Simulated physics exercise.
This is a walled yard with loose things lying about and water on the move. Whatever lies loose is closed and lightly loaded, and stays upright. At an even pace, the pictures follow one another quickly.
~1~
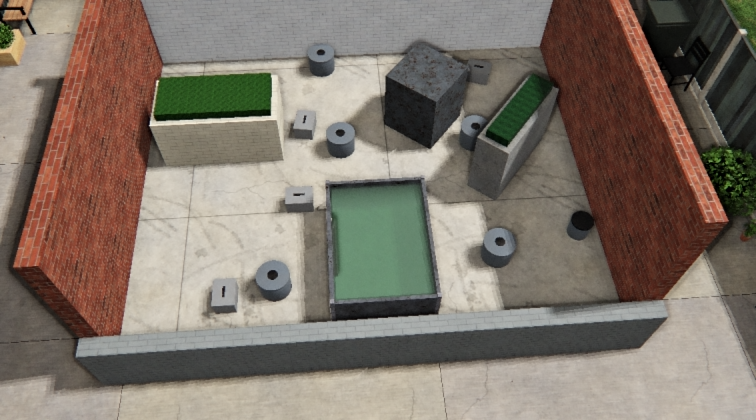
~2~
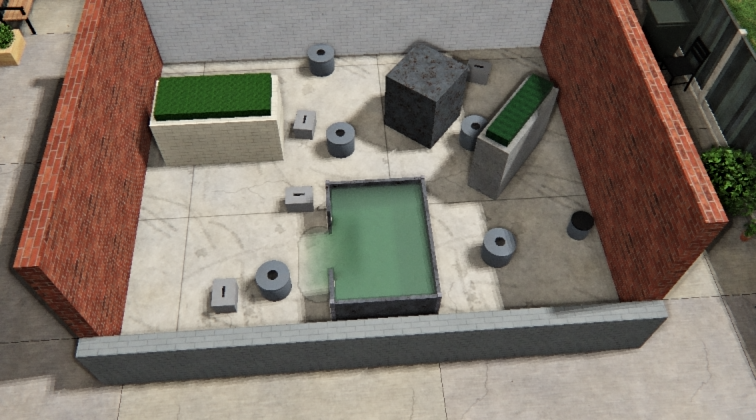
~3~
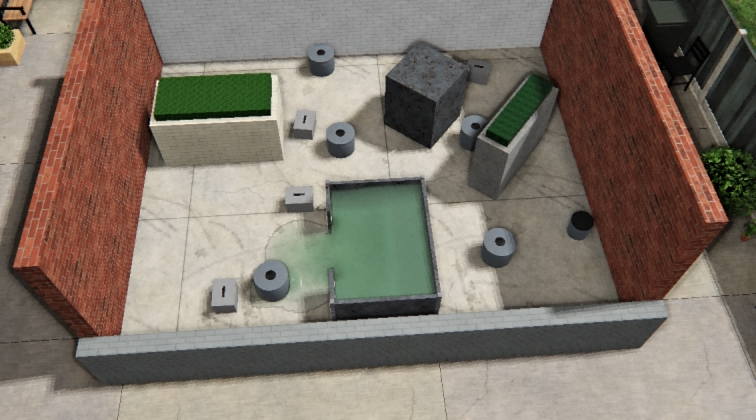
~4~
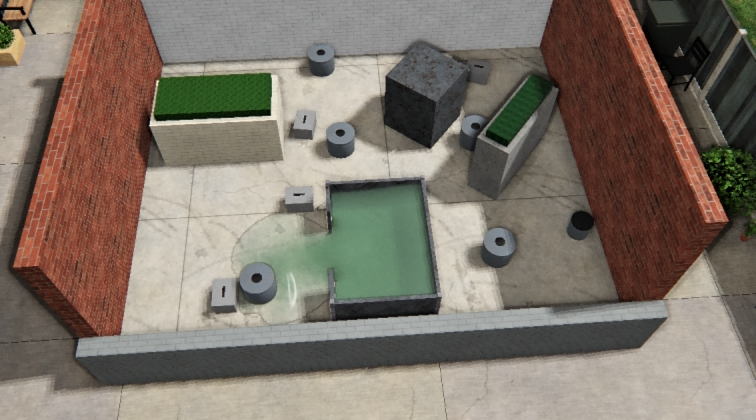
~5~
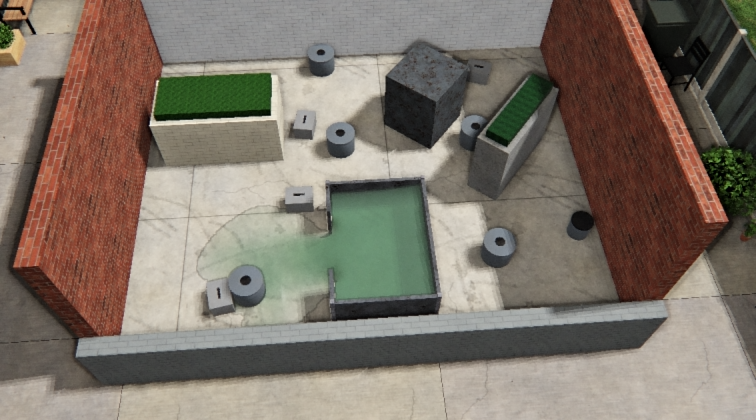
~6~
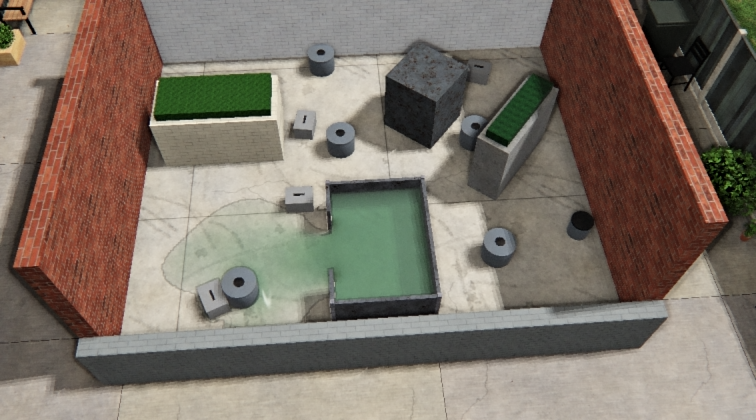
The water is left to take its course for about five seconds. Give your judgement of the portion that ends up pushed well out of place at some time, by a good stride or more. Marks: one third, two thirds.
It does not reach a third.
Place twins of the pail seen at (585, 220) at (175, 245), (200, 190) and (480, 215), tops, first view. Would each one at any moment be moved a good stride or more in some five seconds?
First driven off, second driven off, third remains in place.
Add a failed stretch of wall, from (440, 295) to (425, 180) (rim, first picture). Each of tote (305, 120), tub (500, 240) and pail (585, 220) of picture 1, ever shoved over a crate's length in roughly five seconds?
Result per item - short of that distance / displaced that far / displaced that far.
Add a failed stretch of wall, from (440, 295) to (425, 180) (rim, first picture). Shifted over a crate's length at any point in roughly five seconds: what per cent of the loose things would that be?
I'd guess around 30 percent of them.
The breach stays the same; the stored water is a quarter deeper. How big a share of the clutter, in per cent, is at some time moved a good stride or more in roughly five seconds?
Near 20 % of the lot.
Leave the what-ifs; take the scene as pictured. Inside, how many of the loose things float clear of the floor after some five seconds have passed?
The total is 2.
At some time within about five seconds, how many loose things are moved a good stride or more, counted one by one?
The count is 2.
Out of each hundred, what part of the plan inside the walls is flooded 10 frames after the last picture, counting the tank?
It comes to some 30 in a hundred.
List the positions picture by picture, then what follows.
A tub at (273, 275) rests on the ground; a tote at (224, 292), on the bottom; 0 of 10 have shifted, in the first picture.
A tub at (273, 275) rests on the ground; a tote at (224, 292) rests on the ground; 0 of 10 have shifted, in the second picture.
A tub at (271, 275), on the bottom; a tote at (224, 292) rests on the ground; 0 of 10 have shifted, in the third picture.
A tub at (257, 278), on the bottom, close to its start; a tote at (224, 292) rests on the ground; 1 of 10 have shifted, in the fourth picture.
A tub at (246, 281), on the bottom, a stride from its start; a tote at (219, 293), on the bottom, close to its start; 2 of 10 have shifted, in the fifth picture.
A tub at (239, 282), on the bottom, a stride from its start; a tote at (212, 295), on the bottom, close to its start; 2 of 10 have shifted, in the sixth picture.
A moment on, 1 of 10 are well off their spots; 1 afloat.
Next, 2 of 10 are well off their spots; 2 afloat.
Later, 2 of 10 are well off their spots; 2 afloat.
In the end, 2 of 10 are well off their spots, and 2 have been at some point; 2 afloat.
